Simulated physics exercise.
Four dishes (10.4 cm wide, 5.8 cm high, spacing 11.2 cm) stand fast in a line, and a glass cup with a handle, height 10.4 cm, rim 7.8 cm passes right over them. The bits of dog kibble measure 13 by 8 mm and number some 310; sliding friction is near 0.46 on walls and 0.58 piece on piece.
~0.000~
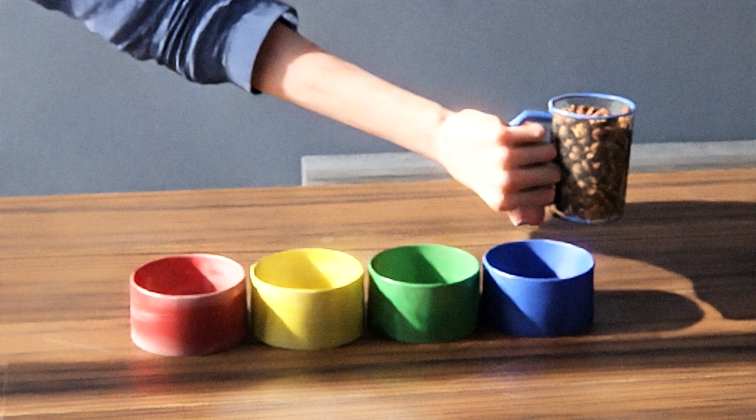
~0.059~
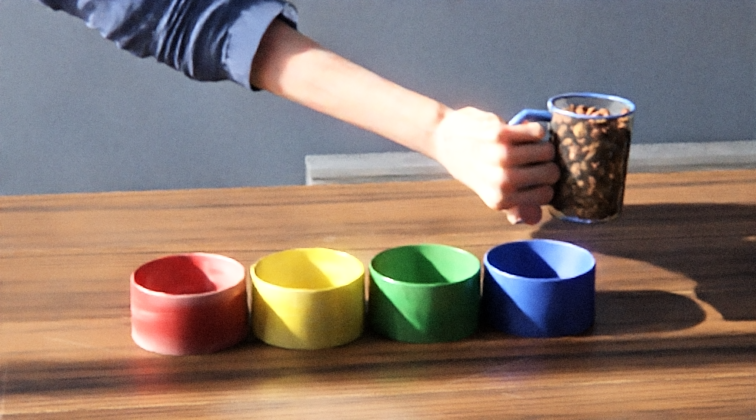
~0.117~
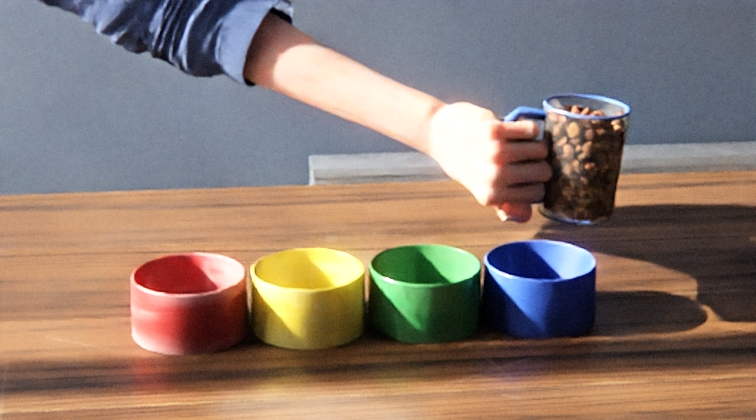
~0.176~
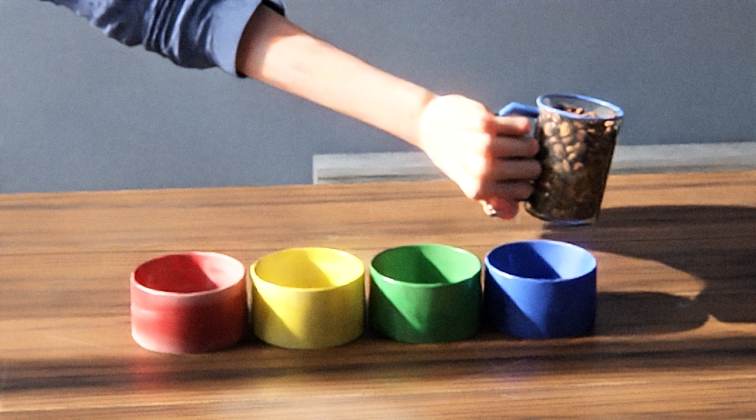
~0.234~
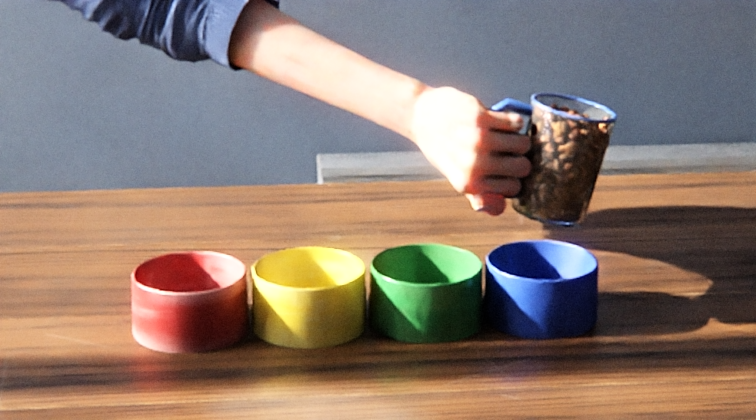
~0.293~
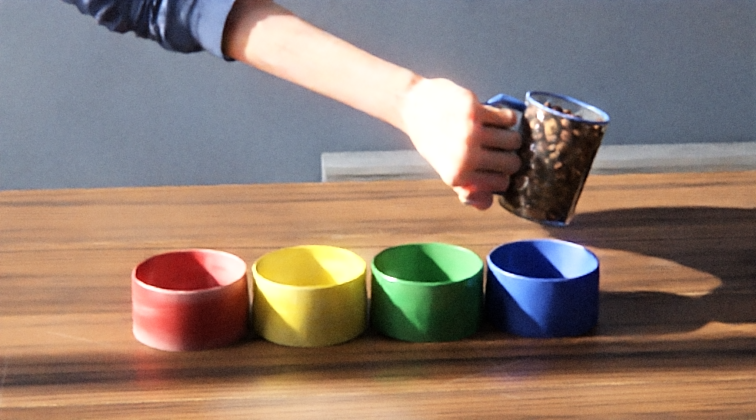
A hand moves a glass cup of brown pieces slightly left above four colored dishes, tilting it.
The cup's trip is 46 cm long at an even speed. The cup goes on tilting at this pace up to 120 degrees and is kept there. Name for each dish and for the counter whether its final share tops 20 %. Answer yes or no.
Red dish: No; blue dish: No; green dish: No; yellow dish: Yes; on the counter: No.
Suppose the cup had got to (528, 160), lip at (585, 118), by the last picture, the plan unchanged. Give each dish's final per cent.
Red 90, blue 0, green 0, yellow 10.
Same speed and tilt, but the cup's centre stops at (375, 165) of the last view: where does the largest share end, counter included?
The winner: Green.
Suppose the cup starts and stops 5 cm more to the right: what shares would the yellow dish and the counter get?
In that case yellow 60, counter 10.
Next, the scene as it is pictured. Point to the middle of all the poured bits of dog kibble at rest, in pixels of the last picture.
Near (306, 306).
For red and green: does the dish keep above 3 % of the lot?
Red yes, green yes.
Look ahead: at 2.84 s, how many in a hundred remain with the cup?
About 0 per cent.
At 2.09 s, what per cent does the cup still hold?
Roughly 15 per cent.
After 1.37 s, tilt 87 degrees; cup holds 95 %, green 5 %.
After 2.09 s, tilt 120 degrees; cup holds 15 %, green 15 %, yellow 65 %.
After 2.84 s, tilt 120 degrees; cup holds 0 %, red 10 %, green 15 %, yellow 70 %.
In the end, at 3.1 s, red 10 %, blue 0 %, green 15 %, yellow 70 %, counter 5 %.
